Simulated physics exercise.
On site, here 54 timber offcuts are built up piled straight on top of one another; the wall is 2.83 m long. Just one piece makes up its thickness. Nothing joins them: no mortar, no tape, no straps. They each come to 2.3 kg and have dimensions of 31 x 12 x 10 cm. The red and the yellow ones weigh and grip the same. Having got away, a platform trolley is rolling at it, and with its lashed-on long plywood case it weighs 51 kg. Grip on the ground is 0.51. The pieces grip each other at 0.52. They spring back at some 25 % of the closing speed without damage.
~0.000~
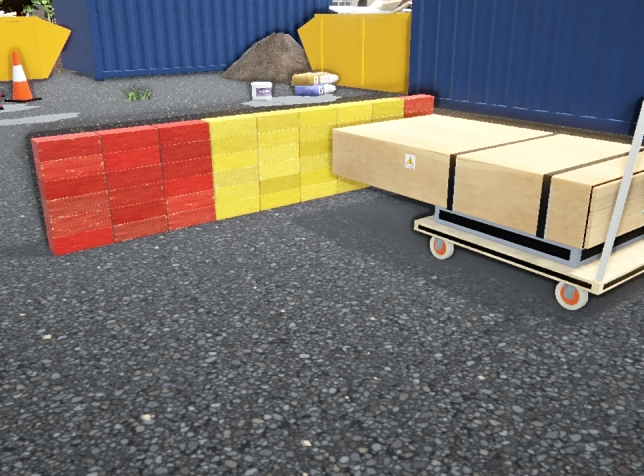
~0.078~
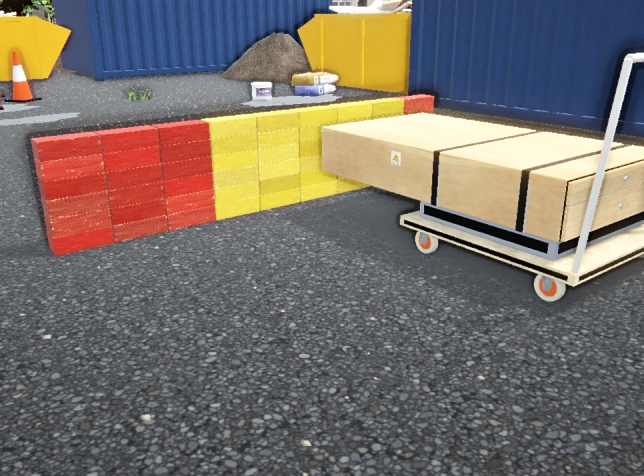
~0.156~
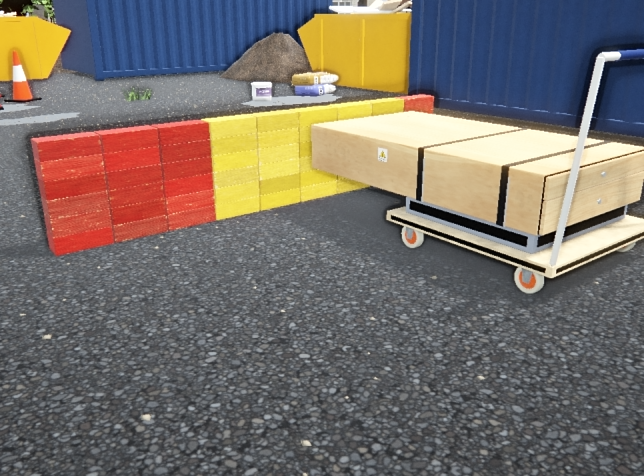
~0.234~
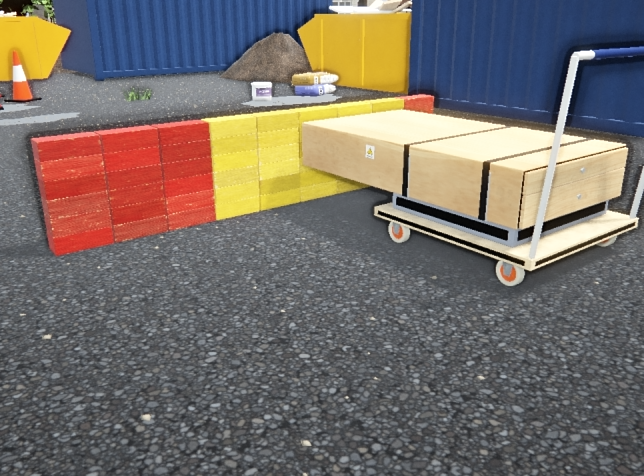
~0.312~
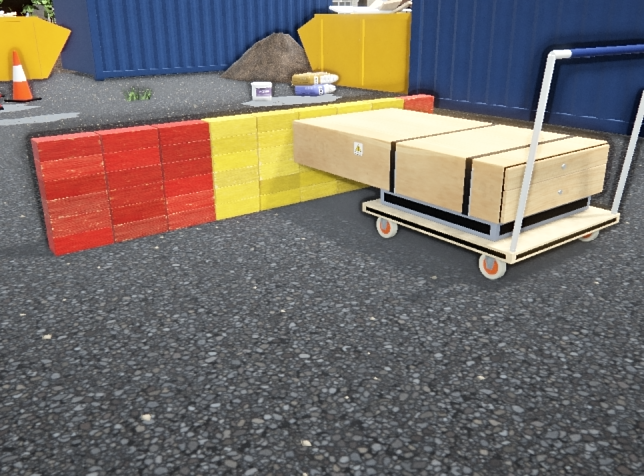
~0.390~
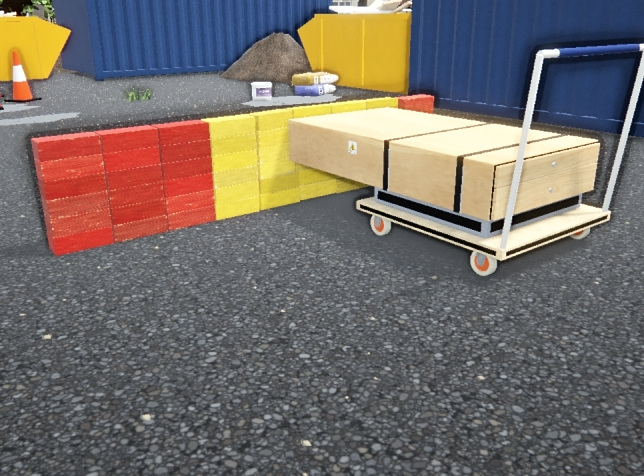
Paved yard with blue containers, a trolley carrying a long wooden box rolling leftward up to a low red and yellow block wall.
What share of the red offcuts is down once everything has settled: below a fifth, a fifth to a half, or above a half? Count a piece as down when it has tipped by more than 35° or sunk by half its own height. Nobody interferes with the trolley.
Below a fifth of them.
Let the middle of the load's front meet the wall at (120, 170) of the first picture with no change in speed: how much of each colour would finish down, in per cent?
For red it's 70 per cent, for yellow 0 per cent.
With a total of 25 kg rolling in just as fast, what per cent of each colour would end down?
You'd get red at 0 and yellow at 70 per cent down.
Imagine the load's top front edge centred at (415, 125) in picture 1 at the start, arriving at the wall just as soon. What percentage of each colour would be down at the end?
Result - red: 0%; yellow: 60%.
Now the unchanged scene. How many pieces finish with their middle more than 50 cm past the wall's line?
Estimate: Roughly 12 of them.
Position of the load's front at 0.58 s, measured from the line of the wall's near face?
Position: Approx. 15 cm beyond.
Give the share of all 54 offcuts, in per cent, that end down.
Around 45 per cent, I'd say.
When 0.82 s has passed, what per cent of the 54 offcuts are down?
45 percent by then.
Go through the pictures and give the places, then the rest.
In the first picture (pixels give the middle of a visible side), load (338, 144) 41 cm short of the wall; top red offcut (131, 141); top yellow offcut (234, 128); none has stirred.
The second picture shows load (327, 142) 30 cm short of the wall; top red offcut (131, 141).
The third picture shows load (317, 139) 20 cm short of the wall; top red offcut (131, 141).
The fourth picture shows load (307, 137) 10 cm short of the wall; top red offcut (131, 141).
The fifth picture shows load (298, 135) just touching; top red offcut (131, 141).
The sixth picture shows load (294, 133) 49 mm into the wall's line; top red offcut (131, 141); top yellow offcut (234, 128); movement in 21 of them.
After 0.58 s, load 14 cm past the wall's line, still rolling; none of the 24 red offcuts down (3 of 54 in all colours); top red offcut unmoved.
After 0.82 s, load 24 cm past the wall's line, still rolling; none of the 24 red offcuts down (23 of 54 in all colours); top red offcut unmoved.
In the end (1.7 s), load 52 cm past the wall's line, still rolling; none of the 24 red offcuts down (23 of 54 in all colours); top red offcut unmoved; top yellow offcut unmoved. That is 0 per cent. From the last view, middles, top red offcut near (127, 139), top yellow offcut near (228, 127).
